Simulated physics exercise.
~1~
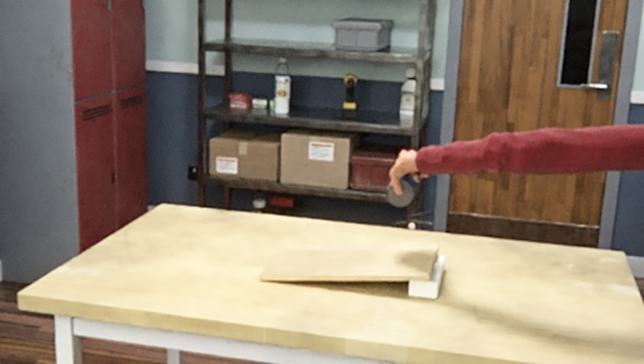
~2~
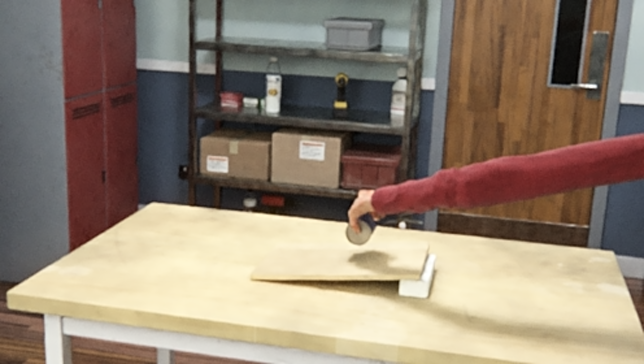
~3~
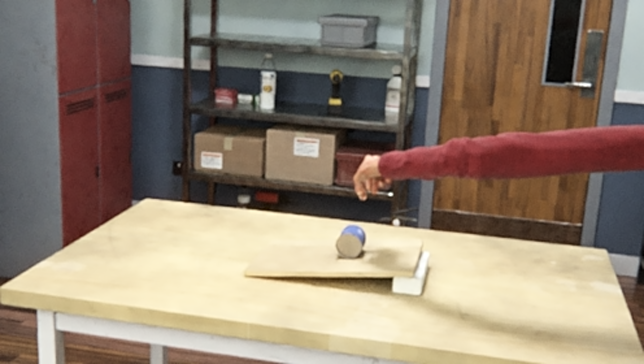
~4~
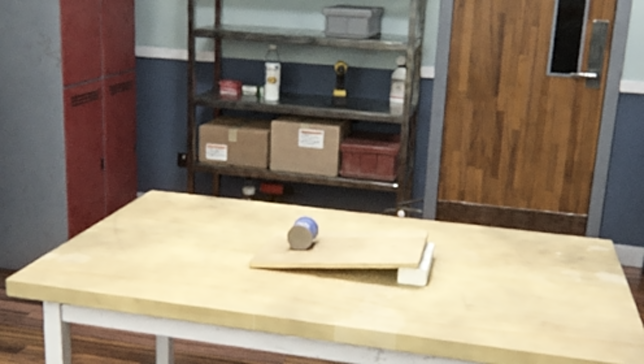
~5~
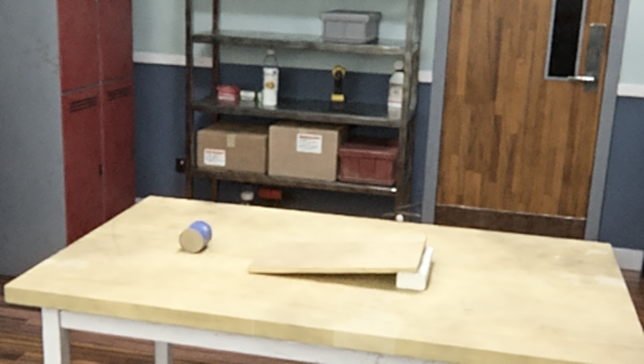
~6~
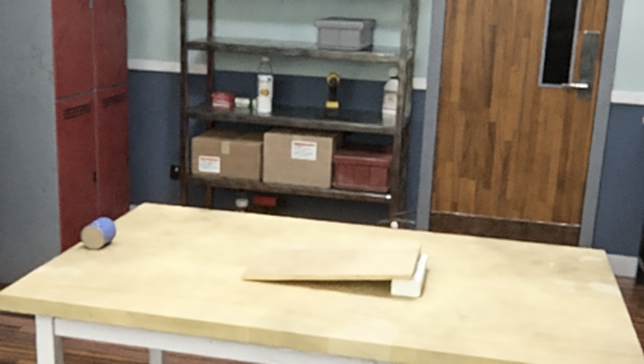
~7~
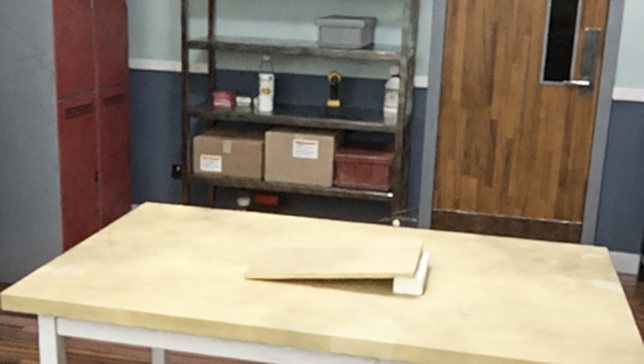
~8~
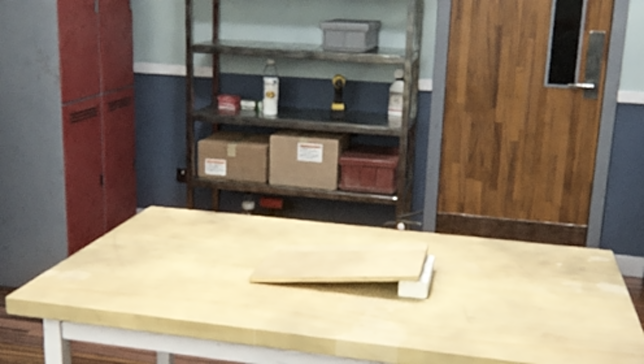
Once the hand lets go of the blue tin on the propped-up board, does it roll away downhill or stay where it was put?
It rolls away downhill, leaving the board and carrying on left across the table.
